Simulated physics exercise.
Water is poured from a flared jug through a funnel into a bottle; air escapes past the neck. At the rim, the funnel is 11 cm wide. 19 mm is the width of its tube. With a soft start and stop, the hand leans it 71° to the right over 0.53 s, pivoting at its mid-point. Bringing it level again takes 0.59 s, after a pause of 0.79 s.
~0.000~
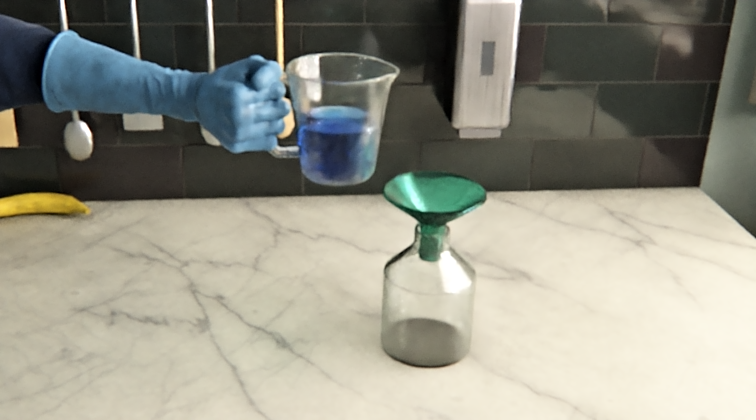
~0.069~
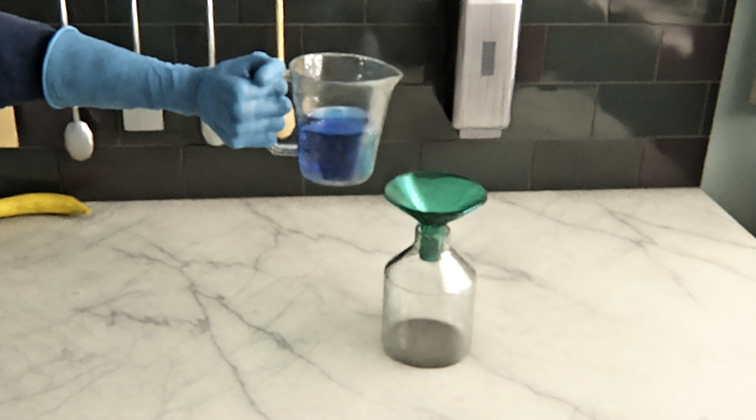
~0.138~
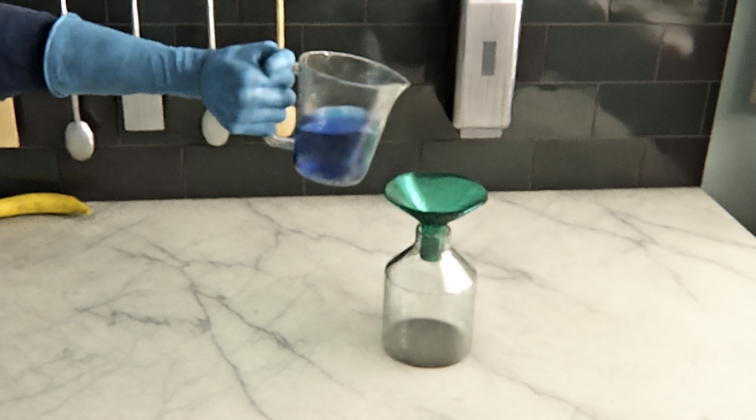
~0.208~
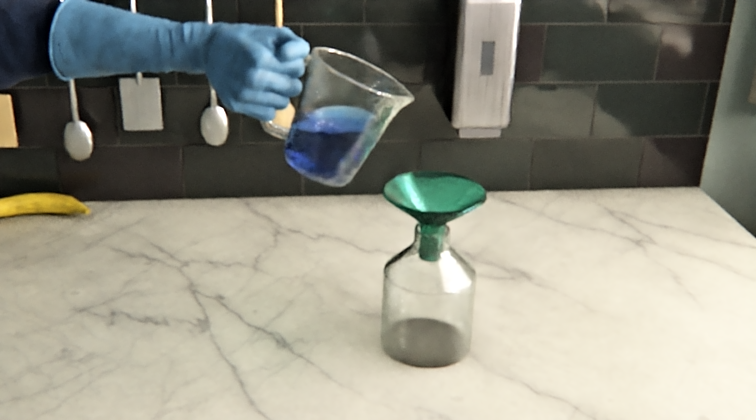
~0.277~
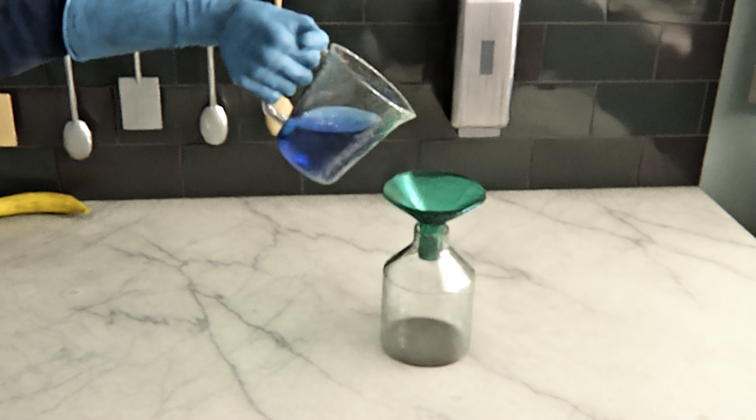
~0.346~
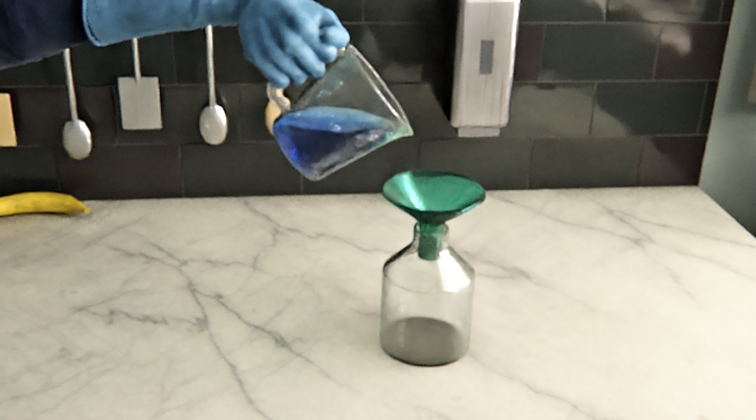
A blue-gloved hand steadily tilts a glass jug of blue liquid rightward above a green funnel.
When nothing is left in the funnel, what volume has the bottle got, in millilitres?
I would say the bottle holds about 180 ml.
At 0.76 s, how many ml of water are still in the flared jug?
I'd say some 200 ml remain at that point.
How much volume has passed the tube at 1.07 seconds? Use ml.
I'd put it at around 80 ml.
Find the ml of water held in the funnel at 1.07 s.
60 ml, give or take.
Then, 0.76 s in, the tilt is 71° and 30 ml has passed the tube, 60 ml is in the funnel, 205 ml in the flared jug and 0 ml has missed.
Then, 1.07 s in, the tilt is 71° and 80 ml has passed the tube, 60 ml is in the funnel, 145 ml in the flared jug and 70 ml has missed.
Then, 1.39 s in, the tilt is 69° and 125 ml has passed the tube, 45 ml is in the funnel, 115 ml in the flared jug and 80 ml has missed.
Then, 1.73 s in, the tilt is 15° and 165 ml has passed the tube, 15 ml is in the funnel, 110 ml in the flared jug and 80 ml has missed.
Finally, 180 ml has passed the tube, 0 ml is in the funnel, 110 ml in the flared jug and 80 ml has missed.
